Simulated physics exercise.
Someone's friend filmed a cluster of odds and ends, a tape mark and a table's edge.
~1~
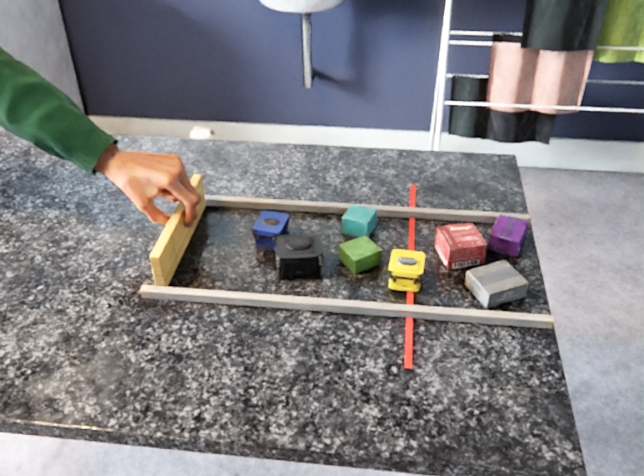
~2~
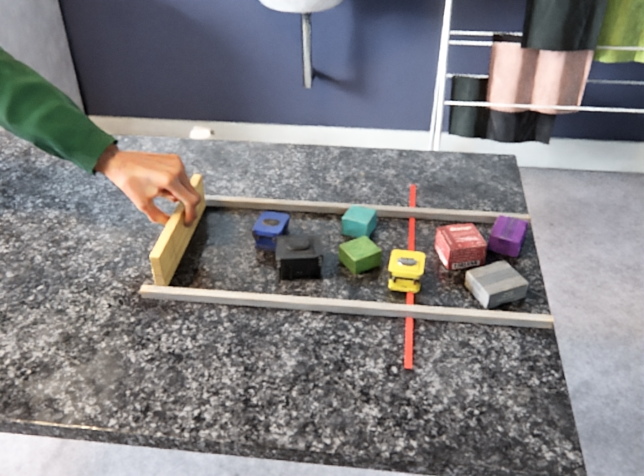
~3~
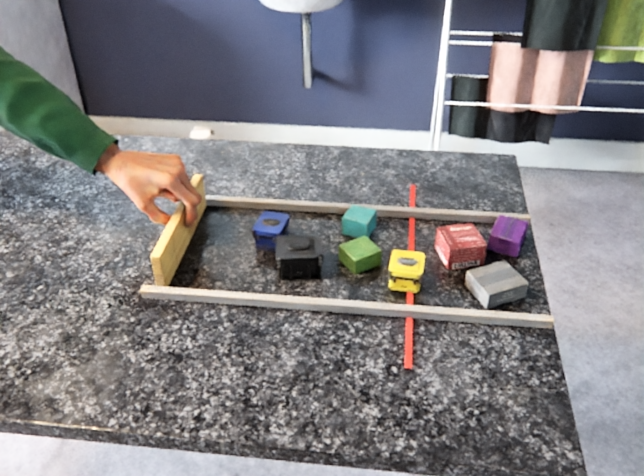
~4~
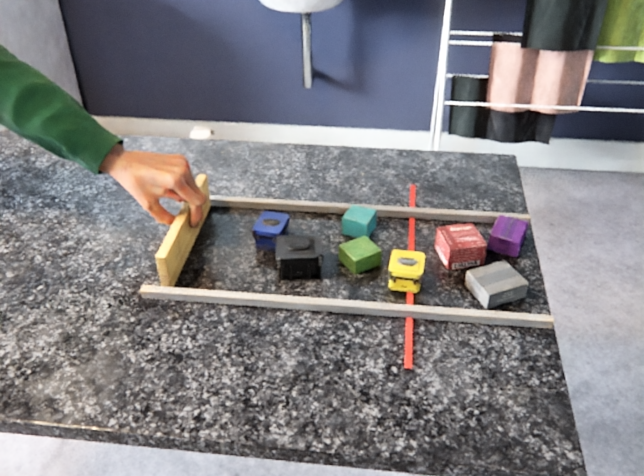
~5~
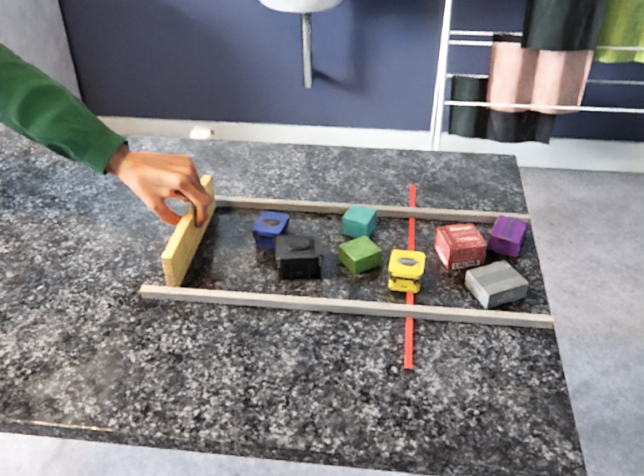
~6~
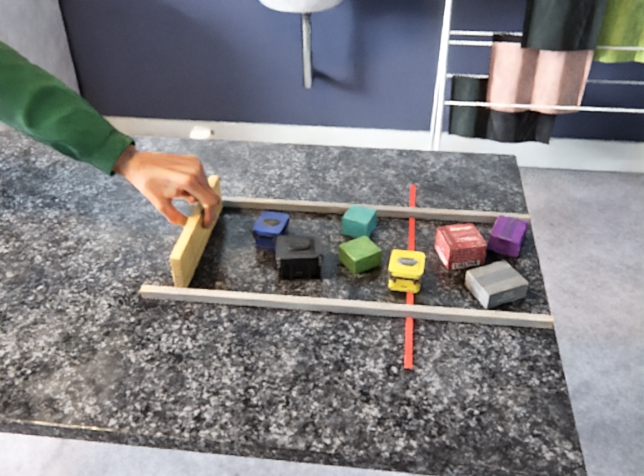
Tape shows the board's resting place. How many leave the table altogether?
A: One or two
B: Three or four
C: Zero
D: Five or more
Zero.
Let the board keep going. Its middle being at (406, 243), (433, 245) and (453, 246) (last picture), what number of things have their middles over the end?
The counts would come out as 0, 1 and 3.
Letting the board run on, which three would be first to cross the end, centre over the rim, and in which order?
First the purple box, then the grey box, then the red box.
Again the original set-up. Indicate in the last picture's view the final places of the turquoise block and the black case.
Okay, so first (425, 219), and next (434, 268).
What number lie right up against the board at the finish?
Contact count: 3.
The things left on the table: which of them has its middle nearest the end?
Nearest at the end: The purple box.
Soon after, none off yet; purple box at rest near (508, 235); grey box at rest near (496, 284); red box at rest near (460, 246).
At rest, the number that fall off is zero.
